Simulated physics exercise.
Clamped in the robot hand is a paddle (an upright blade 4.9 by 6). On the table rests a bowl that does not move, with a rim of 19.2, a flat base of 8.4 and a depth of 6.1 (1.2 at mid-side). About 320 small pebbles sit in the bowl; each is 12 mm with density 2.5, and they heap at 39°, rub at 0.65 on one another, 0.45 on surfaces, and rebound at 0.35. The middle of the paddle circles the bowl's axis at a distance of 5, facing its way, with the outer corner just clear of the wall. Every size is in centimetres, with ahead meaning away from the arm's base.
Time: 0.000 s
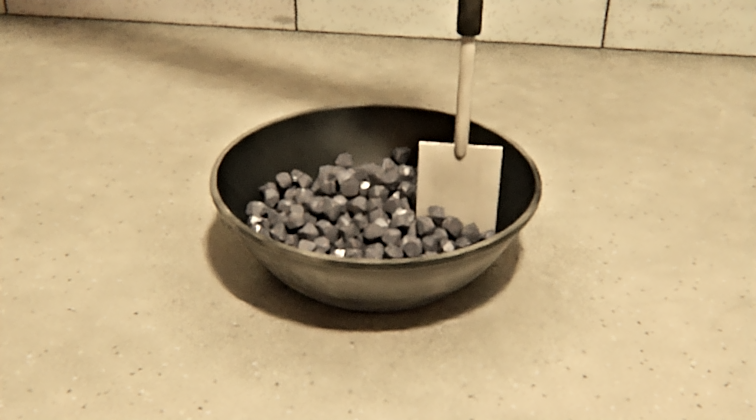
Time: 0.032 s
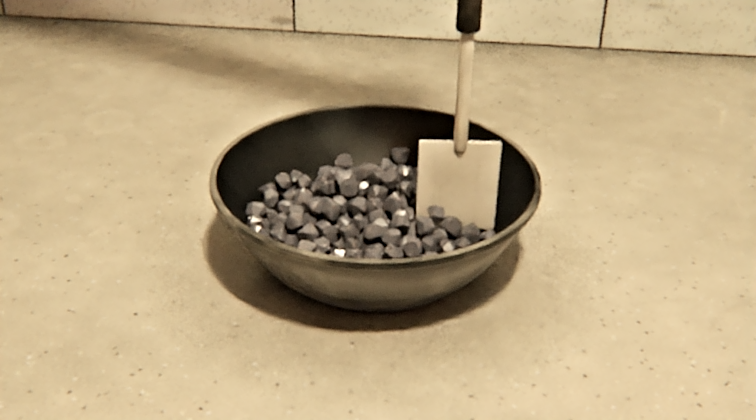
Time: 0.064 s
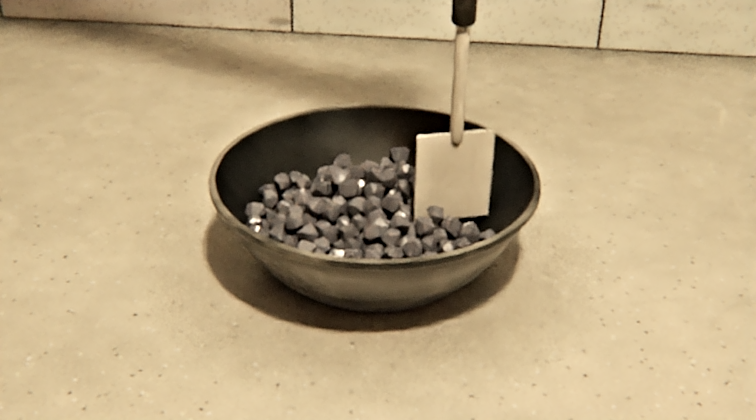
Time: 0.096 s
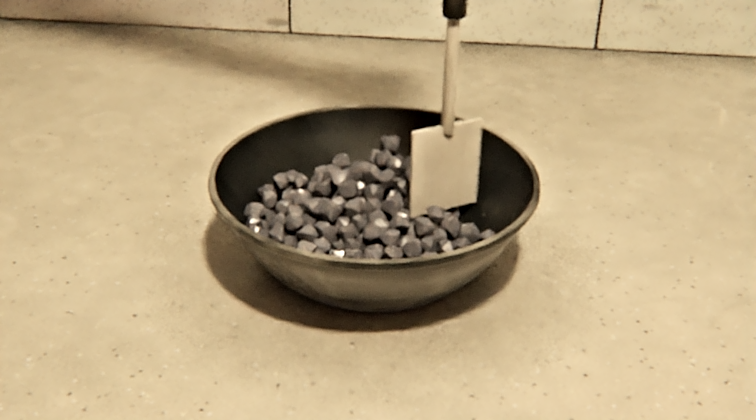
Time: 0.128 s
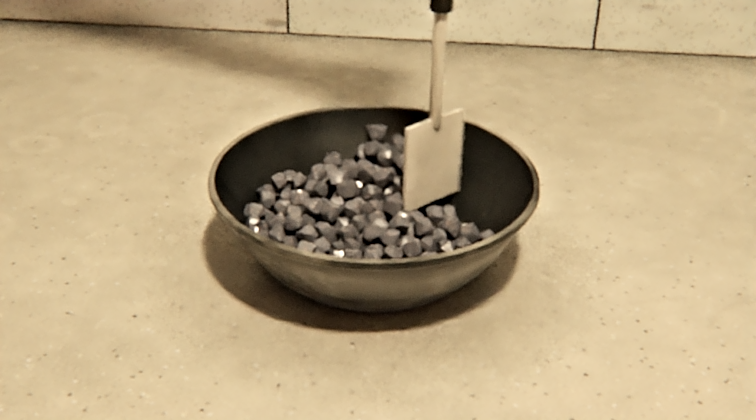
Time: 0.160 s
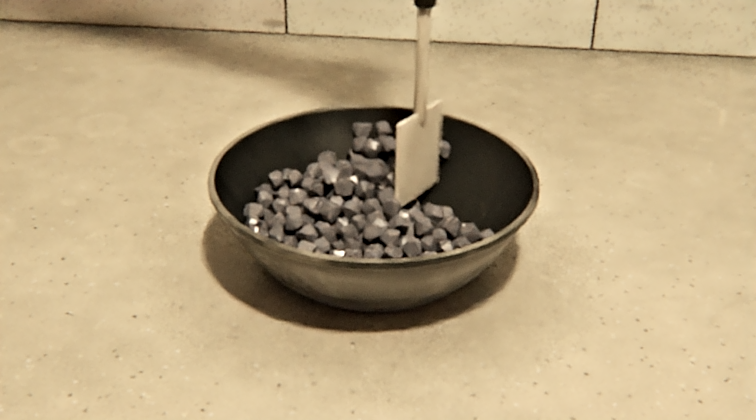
White paddle sweeping leftward along the back of a dark bowl on a speckled countertop, turning and pushing up small grey pebbles.
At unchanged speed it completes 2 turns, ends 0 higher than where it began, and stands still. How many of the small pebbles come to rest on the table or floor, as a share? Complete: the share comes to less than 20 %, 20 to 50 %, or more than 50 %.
The share comes to between 20 and 50 %.
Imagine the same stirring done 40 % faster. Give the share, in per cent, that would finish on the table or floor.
It would come to around 45 percent.
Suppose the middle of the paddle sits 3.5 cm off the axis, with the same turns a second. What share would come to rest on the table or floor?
Around 15 in a hundred.
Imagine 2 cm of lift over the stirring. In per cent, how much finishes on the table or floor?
It comes to some 15 per cent.
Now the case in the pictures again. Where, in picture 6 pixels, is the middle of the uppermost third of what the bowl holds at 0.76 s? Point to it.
I'd put its middle near (484, 186).
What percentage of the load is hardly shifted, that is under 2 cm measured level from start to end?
Something close to 5 percent, I'd say.
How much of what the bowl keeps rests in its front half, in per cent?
25 %.
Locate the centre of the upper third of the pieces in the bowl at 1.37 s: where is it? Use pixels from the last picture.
Near pixel (316, 237).
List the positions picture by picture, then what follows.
In the first picture, paddle neck at (462, 122), 0° round; upper third of the load around (373, 218), from x 255 to 490, top at y 155; 324 in the bowl.
In the second picture, paddle neck at (462, 119), 6° round; upper third of the load around (375, 215), from x 255 to 490, top at y 155.
In the third picture, paddle neck at (458, 110), 19° round; upper third of the load around (375, 213), from x 255 to 485, top at y 155.
In the fourth picture, paddle neck at (449, 103), 33° round; upper third of the load around (375, 207), from x 255 to 485, top at y 145.
In the fifth picture, paddle neck at (436, 96), 47° round; upper third of the load around (374, 200), from x 255 to 485, top at y 135.
In the sixth picture, paddle neck at (421, 90), 60° round; upper third of the load around (371, 194), from x 255 to 485, top at y 130; 324 in the bowl.
By 0.76 s, 321° round, highest piece 8 above the table; 280 in the bowl, 35 on the table or floor, 9 in flight or on the tool.
By 1.37 s, 221° round, highest piece 8 above the table; 230 in the bowl, 91 on the table or floor, 3 in flight or on the tool.
By 1.87 s, 0° round, highest piece 6 above the table; 213 in the bowl, 110 on the table or floor, 1 in flight or on the tool.
By 2.57 s, 0° round, highest piece 6 above the table; 213 in the bowl, 111 on the table or floor.
Final count, 213 in the bowl, 111 on the table or floor. That is 34 % on the table or floor.
